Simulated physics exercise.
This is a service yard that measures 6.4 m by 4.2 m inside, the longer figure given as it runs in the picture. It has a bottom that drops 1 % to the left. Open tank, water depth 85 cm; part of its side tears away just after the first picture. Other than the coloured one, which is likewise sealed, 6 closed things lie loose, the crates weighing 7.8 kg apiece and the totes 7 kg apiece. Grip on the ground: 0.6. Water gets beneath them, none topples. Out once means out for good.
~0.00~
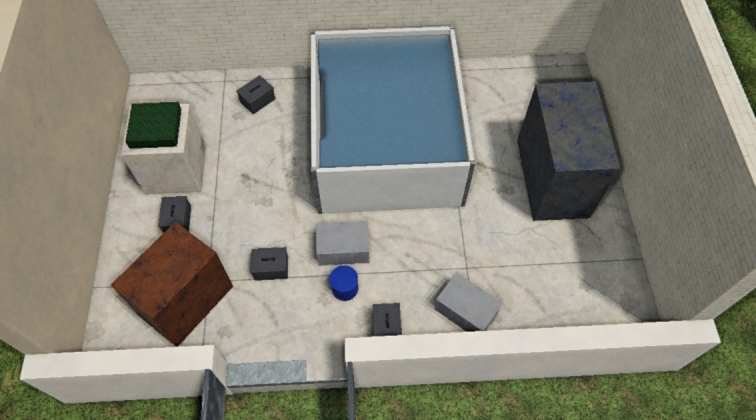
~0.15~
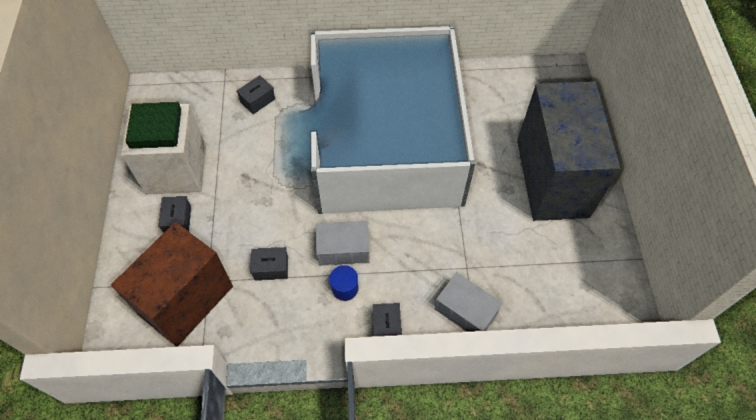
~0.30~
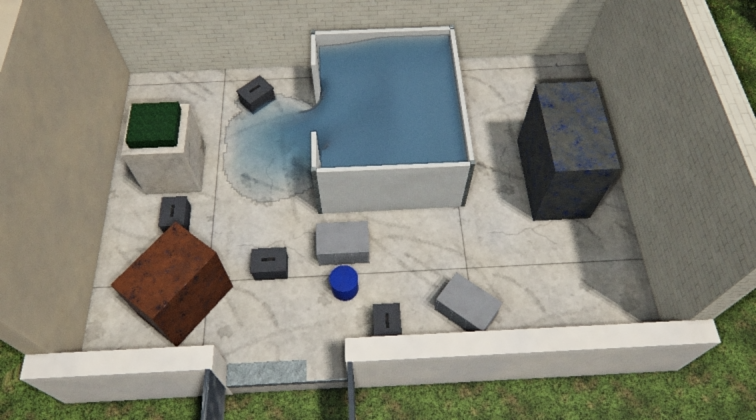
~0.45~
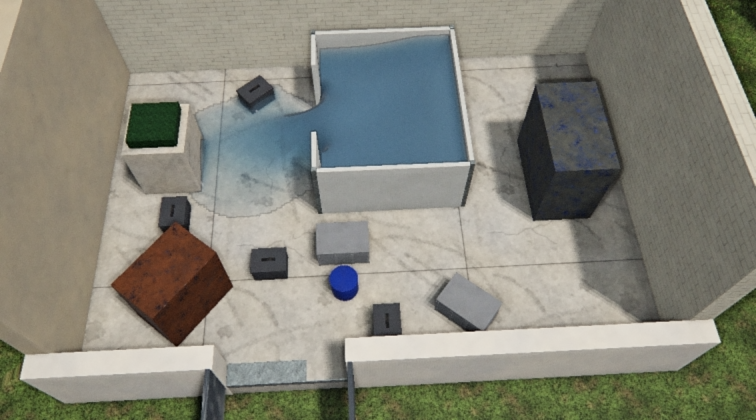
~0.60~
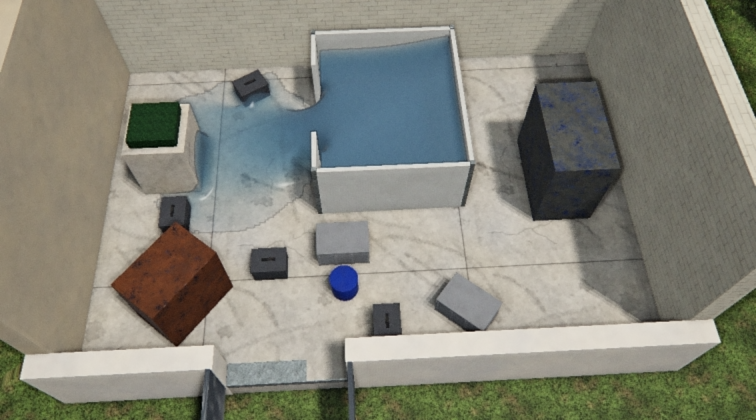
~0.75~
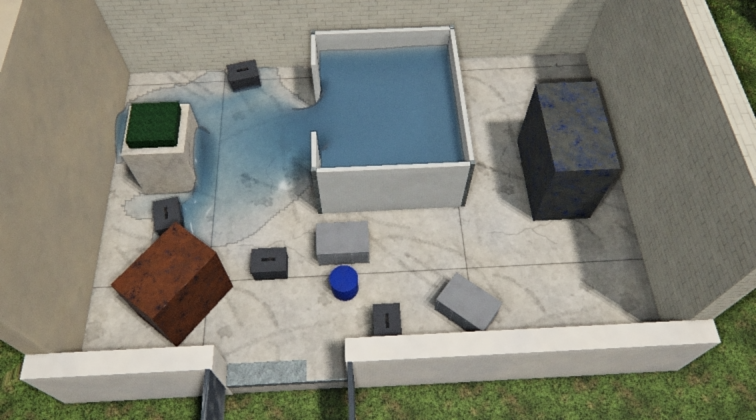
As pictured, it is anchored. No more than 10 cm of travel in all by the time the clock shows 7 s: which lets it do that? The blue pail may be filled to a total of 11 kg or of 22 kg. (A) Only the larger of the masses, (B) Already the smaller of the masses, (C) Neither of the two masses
(A) Only the larger of the masses.
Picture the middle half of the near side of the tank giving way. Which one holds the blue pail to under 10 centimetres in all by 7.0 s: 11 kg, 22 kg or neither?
Result: Both masses insufficient.
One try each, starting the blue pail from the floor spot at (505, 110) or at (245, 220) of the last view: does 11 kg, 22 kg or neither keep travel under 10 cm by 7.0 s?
Well, the little one does for the first, nothing does it for the second.
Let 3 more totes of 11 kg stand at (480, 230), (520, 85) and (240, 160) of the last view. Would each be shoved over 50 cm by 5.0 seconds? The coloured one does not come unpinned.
Each in turn: Not that far, not that far, further than that.
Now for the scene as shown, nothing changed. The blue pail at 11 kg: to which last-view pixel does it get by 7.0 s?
Roughly at pixel (403, 268).
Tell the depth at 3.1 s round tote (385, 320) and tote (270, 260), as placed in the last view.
Depths: Near 5 cm, then near 3 cm.
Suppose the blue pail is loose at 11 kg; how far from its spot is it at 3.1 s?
I'd put it at roughly 0 cm.
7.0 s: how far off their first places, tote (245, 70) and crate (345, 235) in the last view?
So the first is off by 120 centimetres, the second by 200 centimetres.
After 1.4 s the blue pail would be 0 cm from its start with 11 kg and 0 cm from its start with 22 kg; 0 cm of water round it then.
After 3.1 s the blue pail would be 0 cm from its start with 11 kg and 0 cm from its start with 22 kg; 2 cm of water round it then.
After 4.9 s the blue pail would be 33 cm from its start with 11 kg and 0 cm from its start with 22 kg; 8 cm of water round it then.
After 7.0 s the blue pail would be 67 cm from its start with 11 kg and 0 cm from its start with 22 kg; 10 cm of water round it then.
